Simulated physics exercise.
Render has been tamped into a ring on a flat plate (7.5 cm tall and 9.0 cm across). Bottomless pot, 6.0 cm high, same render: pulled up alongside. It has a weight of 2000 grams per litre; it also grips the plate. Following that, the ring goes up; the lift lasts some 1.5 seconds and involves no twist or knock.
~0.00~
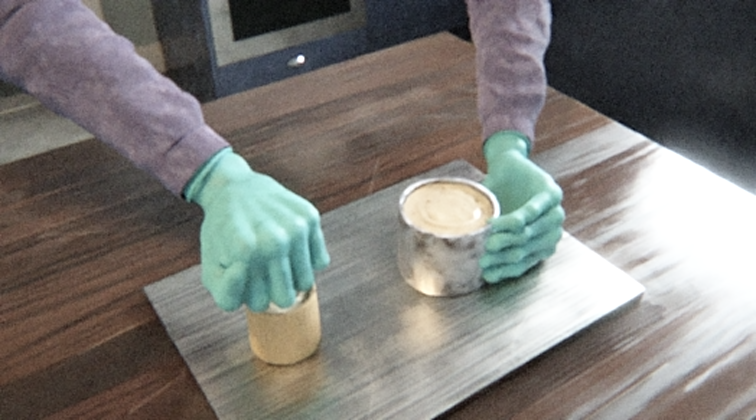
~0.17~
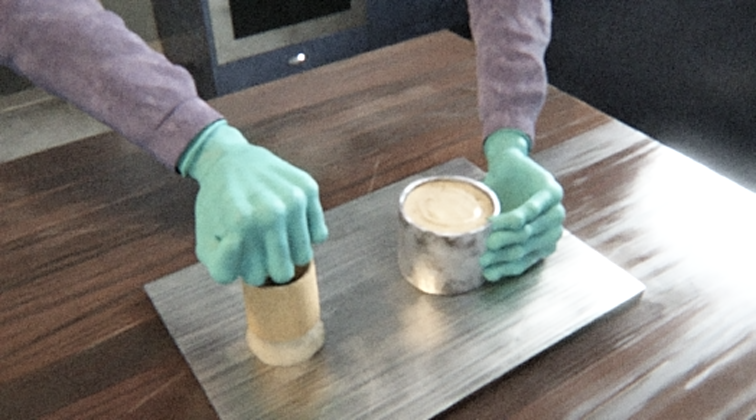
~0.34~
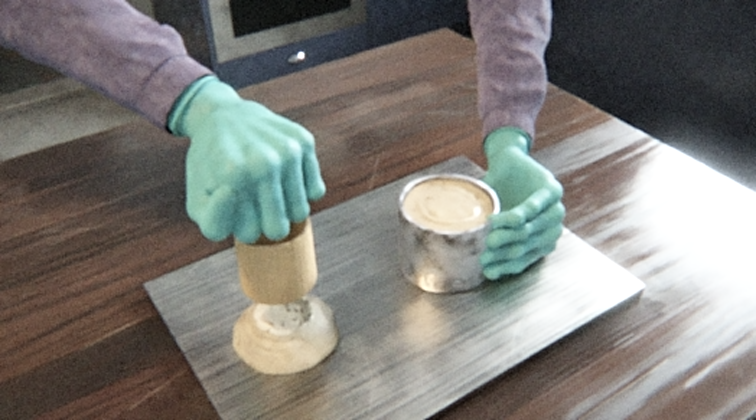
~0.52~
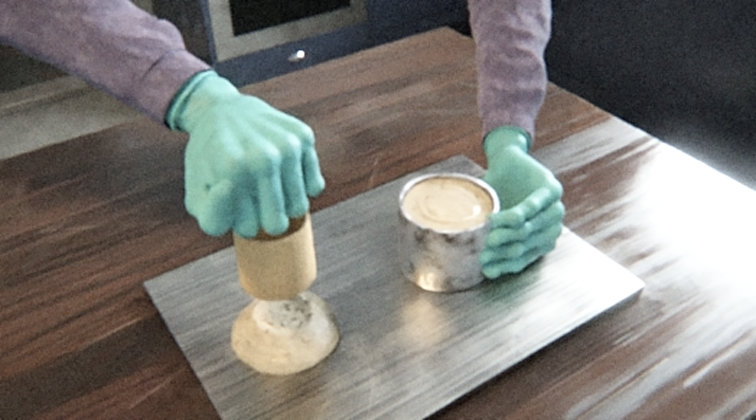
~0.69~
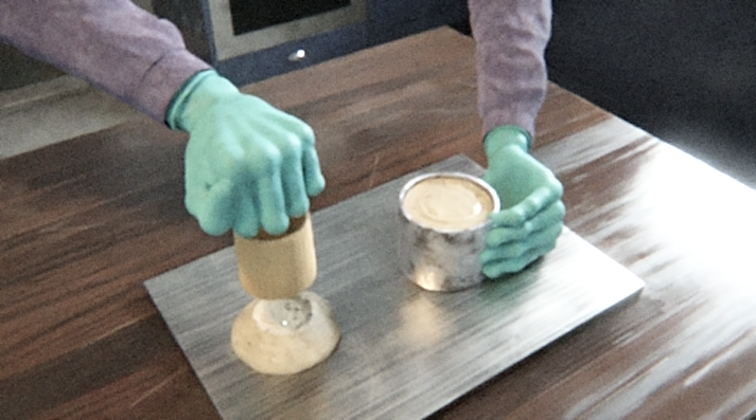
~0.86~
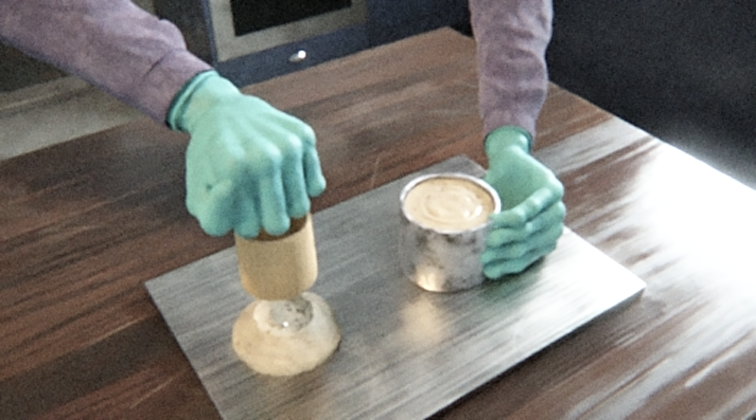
The footage shows two green-gloved hands over a flat plate, the left one raising a small tan pot off a spreading mound of pale paste, then keeping it nearly still above, while the right steadies a filled, unmoving metal ring.
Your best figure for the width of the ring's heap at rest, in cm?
That works out near 17.1 centimetres.
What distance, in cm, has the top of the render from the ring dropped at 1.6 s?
My guess is around 4.0 centimetres.
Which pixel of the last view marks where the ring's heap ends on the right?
Roughly at pixel (528, 271).
After 1.2 s, the ring is up 1.5 cm; the render has come down 0.4 cm to 7.1 cm and is 11 cm wide.
After 1.6 s, the ring is up 4.6 cm; the render has come down 3.8 cm to 3.7 cm and is 17 cm wide.
After 2.0 s, the ring is up 7.7 cm; the render has come down 4.1 cm to 3.4 cm and is 17 cm wide.
After 2.4 s, the ring is clear; the render has come down 4.1 cm to 3.4 cm and is 17 cm wide.
After 2.8 s, at rest, the ring is clear; the render has come down 4.1 cm to 3.4 cm and is 17 cm wide.
